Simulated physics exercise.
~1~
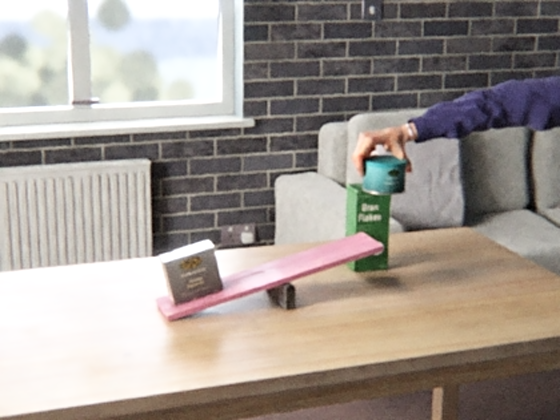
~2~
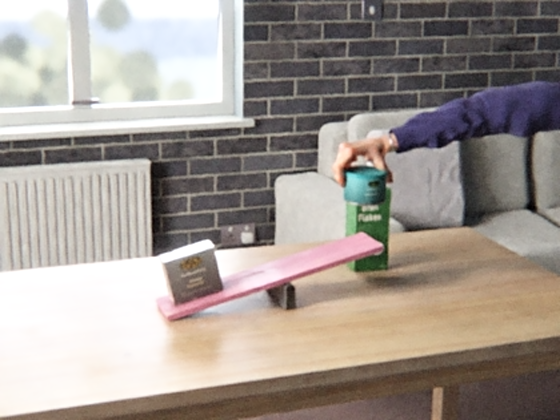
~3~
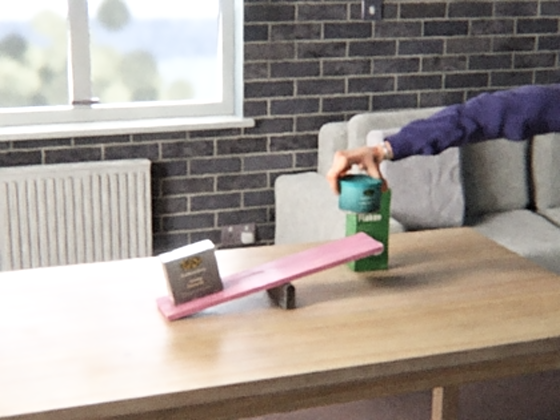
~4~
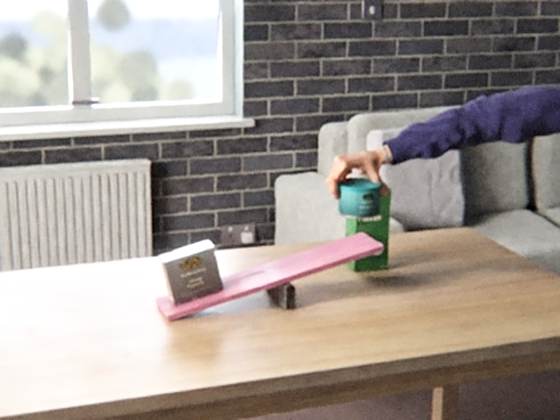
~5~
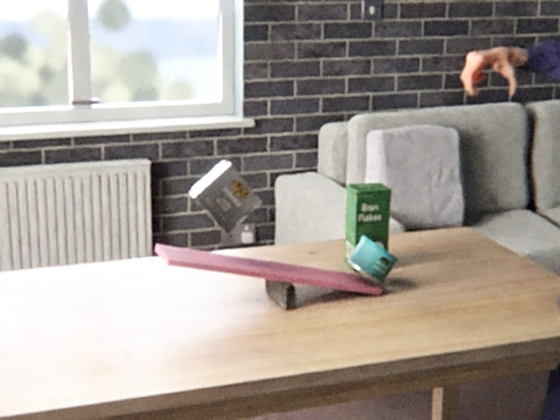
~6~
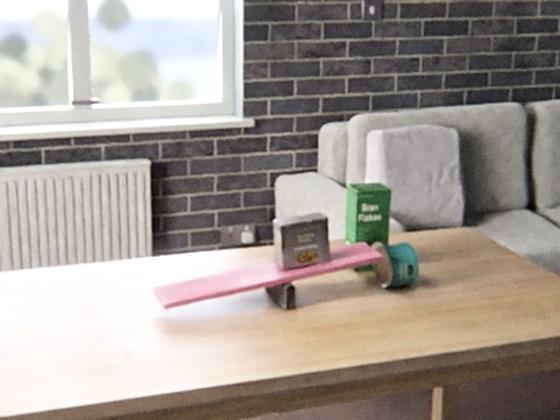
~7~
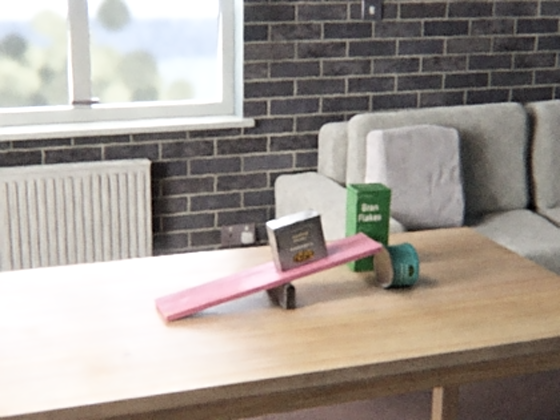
A hand drops a turquoise tub onto a pink seesaw plank, flipping a grey packet before the plank tips back left.
